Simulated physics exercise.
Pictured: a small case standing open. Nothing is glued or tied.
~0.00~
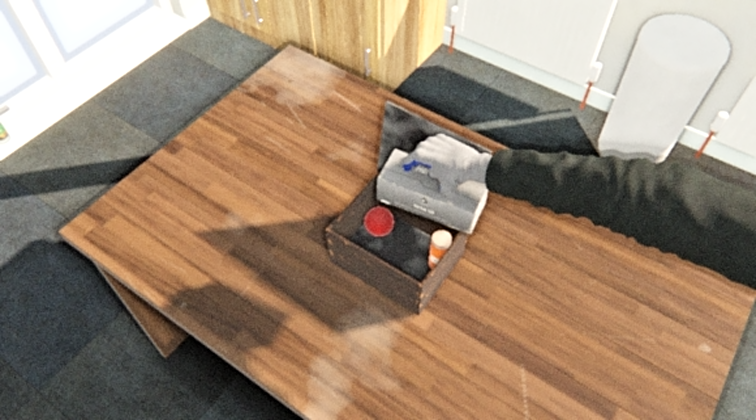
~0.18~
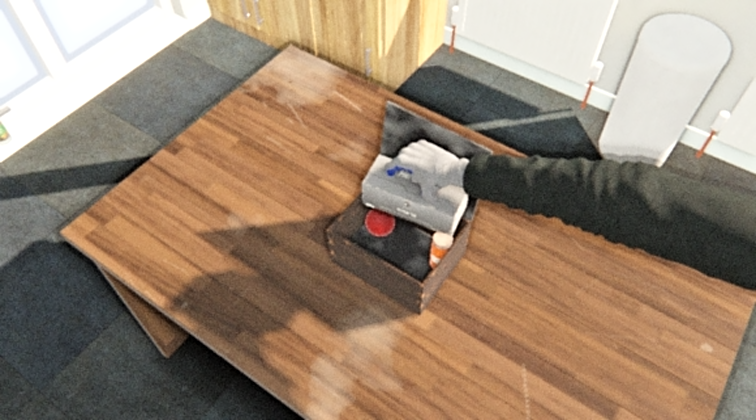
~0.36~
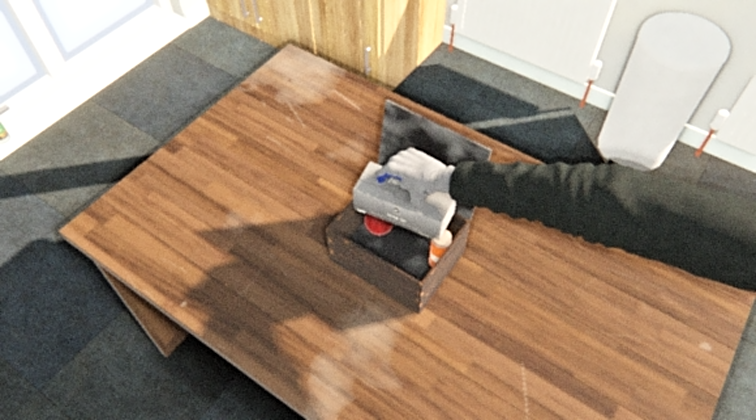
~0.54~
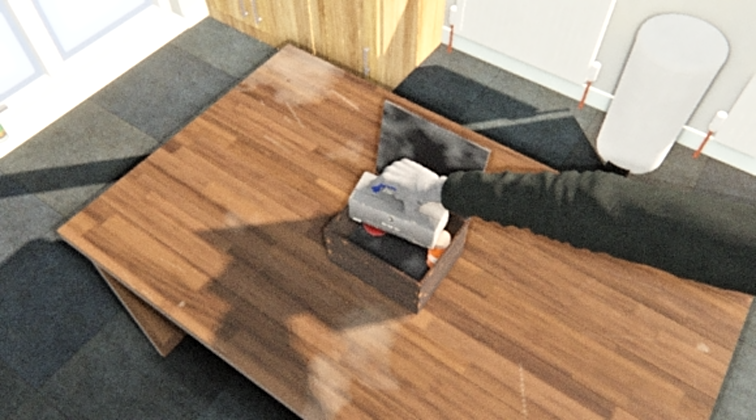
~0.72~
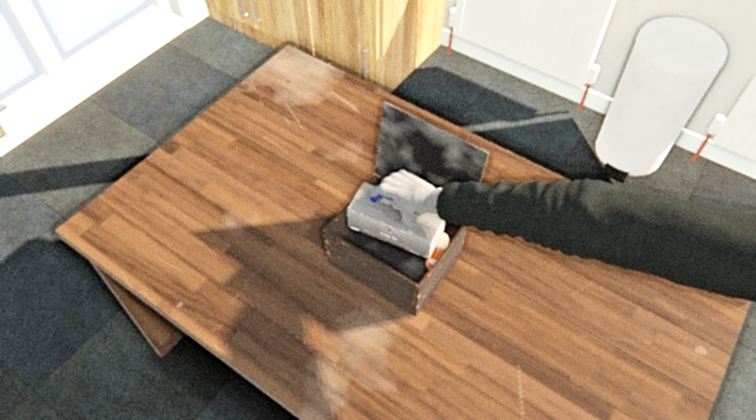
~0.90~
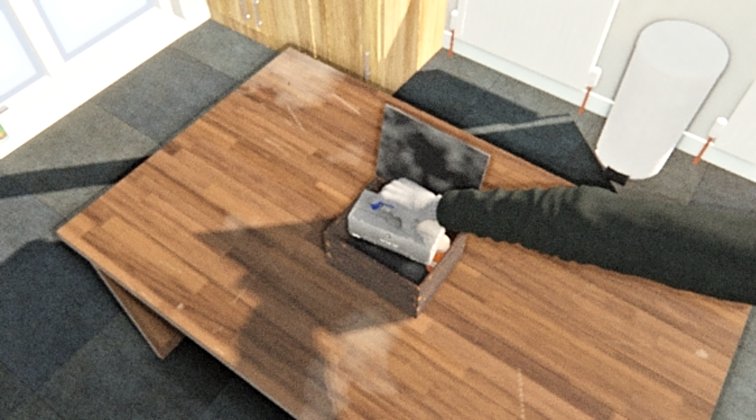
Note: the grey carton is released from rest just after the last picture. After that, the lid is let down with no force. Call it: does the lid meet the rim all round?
Yes, the lid sits flat.
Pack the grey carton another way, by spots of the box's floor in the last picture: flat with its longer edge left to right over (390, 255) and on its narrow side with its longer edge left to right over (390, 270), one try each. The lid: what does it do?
In the first case it comes fully down; in the second case it comes fully down.
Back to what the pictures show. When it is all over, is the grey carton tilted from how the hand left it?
Well, the grey carton ends up skewed.
By 1.30 s, grey carton on its side near (383, 259); red apple moved a little.
By 2.40 s, lid 66° above the rim; grey carton on its side near (383, 259).
By 3.00 s, lid 23° above the rim; grey carton on its side near (383, 259).
When it is over (4.1 s), lid shut; lying over in the box, grey carton; the other 2 as before. End places, in pixels of the last picture, grey carton near (383, 259).
